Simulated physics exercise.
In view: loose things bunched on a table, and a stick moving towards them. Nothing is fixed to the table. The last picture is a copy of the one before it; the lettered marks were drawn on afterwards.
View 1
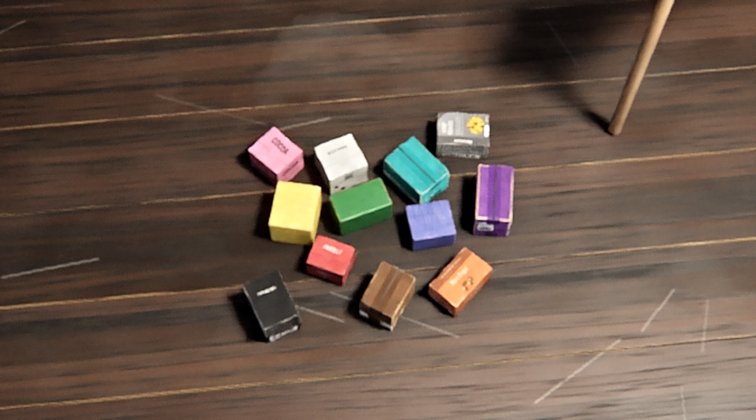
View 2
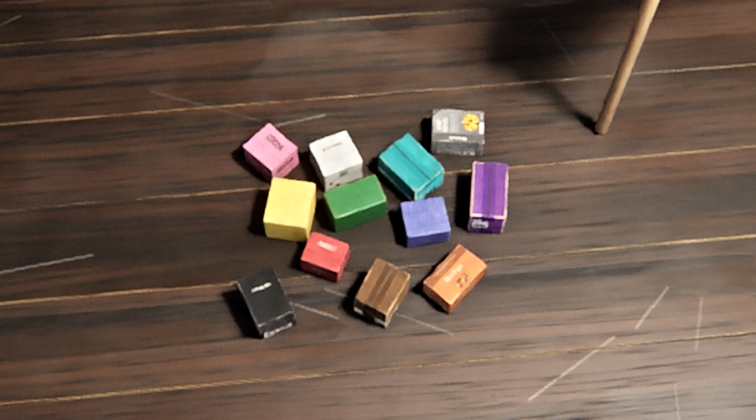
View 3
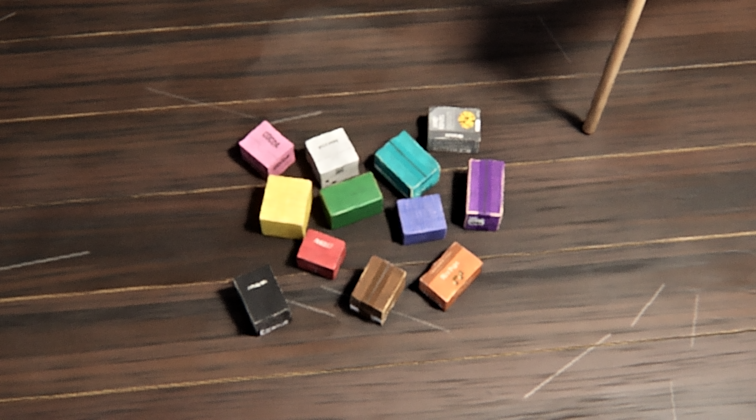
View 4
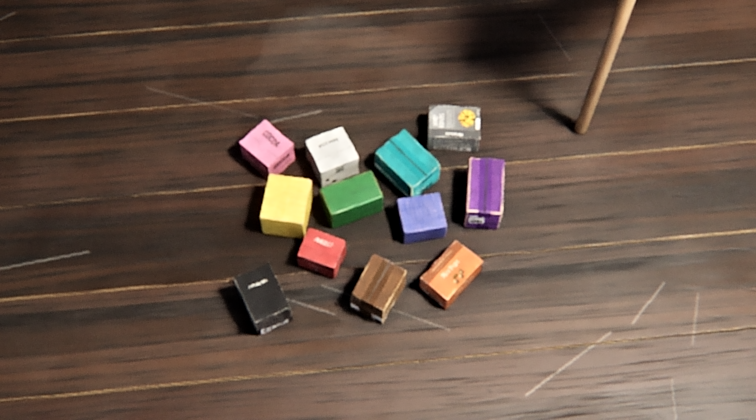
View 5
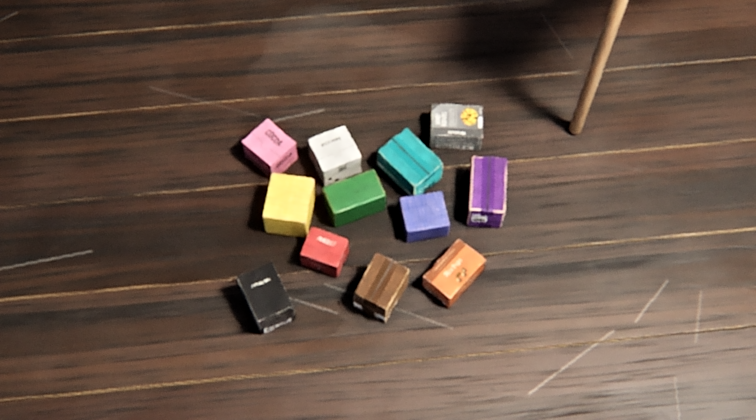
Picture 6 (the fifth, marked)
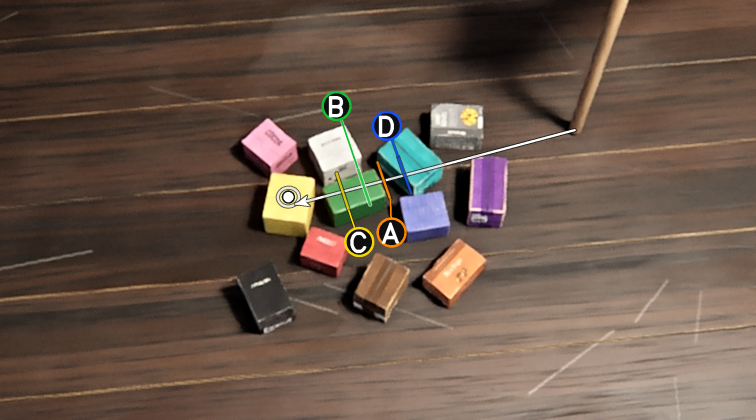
Eleven small boxes and blocks lie loosely bunched on a dark wooden plank surface, seen from above at a slant. Pink, white, turquoise and grey ones sit along the back, yellow, green, blue and purple across the middle, and red, black, brown and orange nearer the front. A pale wooden stick at upper right shifts slightly left, while the view drifts a little and the boxes keep their arrangement.
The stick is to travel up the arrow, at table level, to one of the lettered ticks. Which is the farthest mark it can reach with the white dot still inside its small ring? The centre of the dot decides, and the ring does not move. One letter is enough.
The farthest safe stop is D.
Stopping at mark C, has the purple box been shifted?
No.
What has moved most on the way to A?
The turquoise box has gone farthest.
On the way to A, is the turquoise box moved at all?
By then, yes.
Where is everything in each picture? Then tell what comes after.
In the first frame, turquoise box (416, 172); red box (331, 261); blue block (430, 225).
In the second frame, blue block (425, 222); yellow block (290, 211).
In the third frame, orange packet (450, 276); purple box (484, 195).
In the fourth frame, black packet (263, 300); green block (352, 200).
In the fifth frame, pink packet (270, 150); grey box (456, 127); brown box (381, 288).
On the copy, A at (384, 180); B at (363, 186); C at (343, 192); D at (405, 175); the arrow from (575, 130) to (296, 204); the white dot at (288, 197).
On D. First, foot of the stick (513, 147).
Then, foot of the stick (451, 164); grey box (451, 125).
Finally, foot of the stick (405, 176); turquoise box (380, 175); green block (341, 205); the dot is still in its ring.
By contrast, A shifts the dotted thing to (271, 210); B shifts the dotted thing to (269, 211); C shifts the dotted thing to (264, 213).
